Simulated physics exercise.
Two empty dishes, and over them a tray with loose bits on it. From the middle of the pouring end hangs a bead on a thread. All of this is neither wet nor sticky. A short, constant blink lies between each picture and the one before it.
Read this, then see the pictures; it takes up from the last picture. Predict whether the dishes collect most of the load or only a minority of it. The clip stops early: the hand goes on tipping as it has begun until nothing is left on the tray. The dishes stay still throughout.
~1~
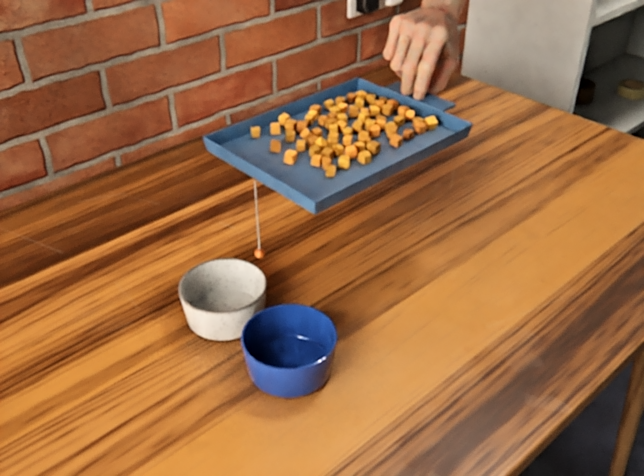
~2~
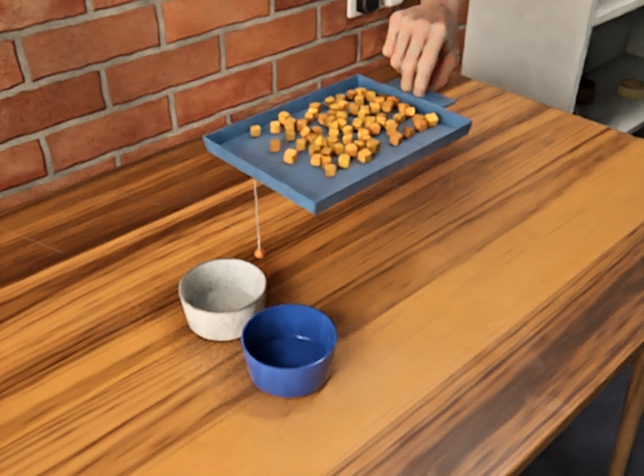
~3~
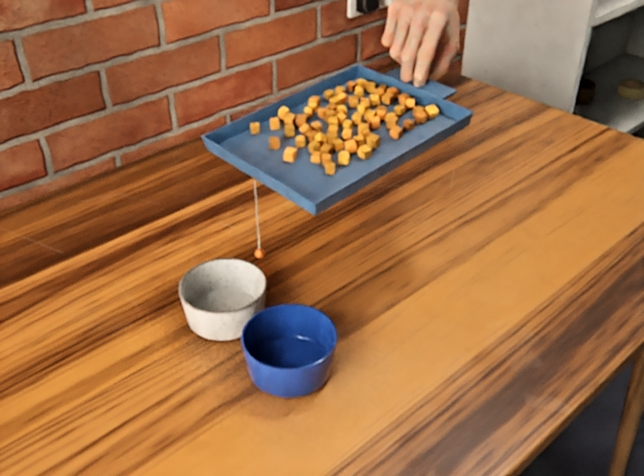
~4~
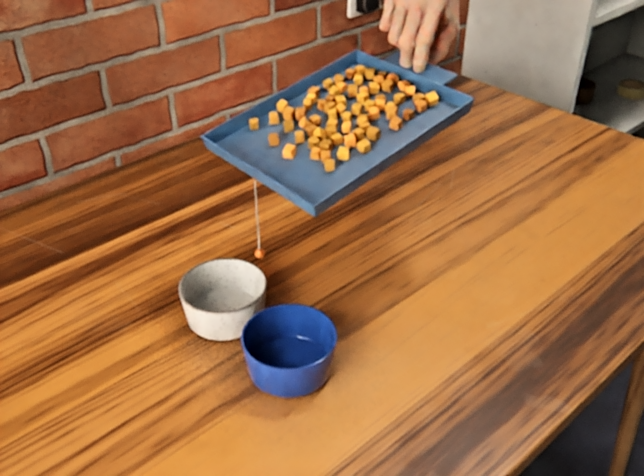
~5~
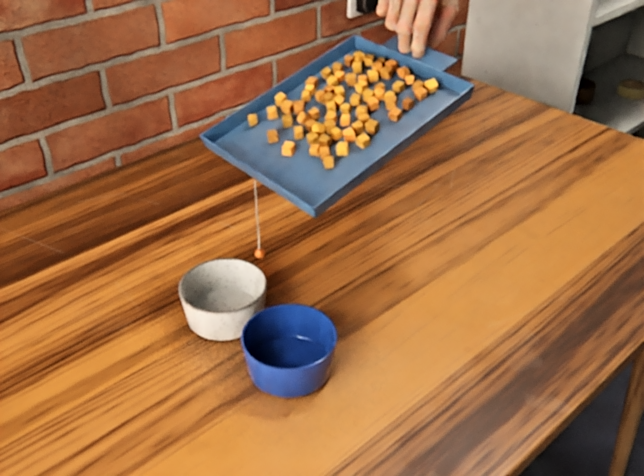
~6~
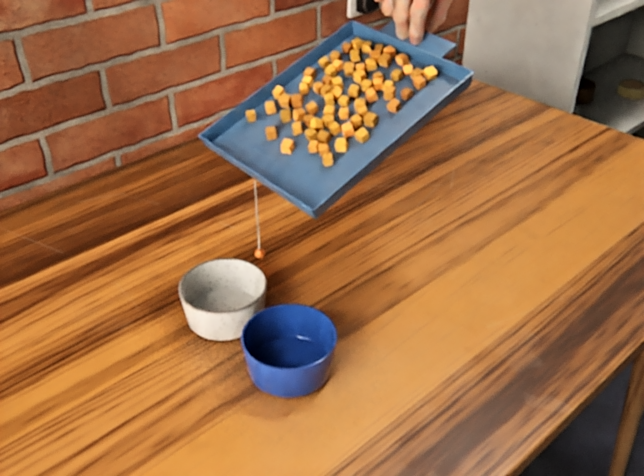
Catch: Above fifty percent.
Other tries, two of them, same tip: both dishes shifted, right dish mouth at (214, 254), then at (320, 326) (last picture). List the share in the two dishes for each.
10 %, 40 %.
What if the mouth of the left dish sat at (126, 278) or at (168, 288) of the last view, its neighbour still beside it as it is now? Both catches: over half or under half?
The first try: The smaller part. The second: Not half.
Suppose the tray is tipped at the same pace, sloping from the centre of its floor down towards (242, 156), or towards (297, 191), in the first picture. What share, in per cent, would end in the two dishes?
About 10 and 60 per cent.
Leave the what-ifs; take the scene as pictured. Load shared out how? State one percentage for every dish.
40 per cent goes to the left dish and 30 per cent to the right dish.
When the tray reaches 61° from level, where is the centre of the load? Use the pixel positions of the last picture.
Its middle sits at about pixel (273, 162).
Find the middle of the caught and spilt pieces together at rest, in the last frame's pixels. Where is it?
The centre ends up roughly at (234, 325).
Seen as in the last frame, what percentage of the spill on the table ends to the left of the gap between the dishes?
About 60 per cent.
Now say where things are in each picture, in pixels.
In the first picture, corners of the pouring end at (207, 137) and (315, 199), level; middle of the load at (341, 126), croutons; left dish at (189, 316); right dish at (253, 372); bead on its thread at (260, 253).
In the second picture, corners of the pouring end at (206, 137) and (315, 200), level; middle of the load at (341, 124).
In the third picture, corners of the pouring end at (206, 136) and (315, 201), tipped barely, lowest at the right corner; middle of the load at (341, 118).
In the fourth picture, corners of the pouring end at (205, 136) and (314, 203), tipped a little, lowest at the right corner; middle of the load at (340, 110).
In the fifth picture, corners of the pouring end at (203, 135) and (313, 205), tipped a little, lowest at the right corner; middle of the load at (339, 101).
In the sixth picture, corners of the pouring end at (202, 135) and (313, 207), tipped clearly, lowest at the right corner; middle of the load at (337, 93); left dish at (189, 316); right dish at (253, 372).
Soon, tray tipped steeply; nearly all on the tray; a small part in the air.
A while on, tray tipped right over; most on the tray; a small part in the right dish; a small part in the left dish; a stray few outside both.
Towards the end, tray tipped past a quarter turn; about a quarter in the right dish; about half in the left dish; about a quarter outside both.
Finally, tray tipped past a quarter turn; about a quarter in the right dish; about half in the left dish; about a quarter outside both.
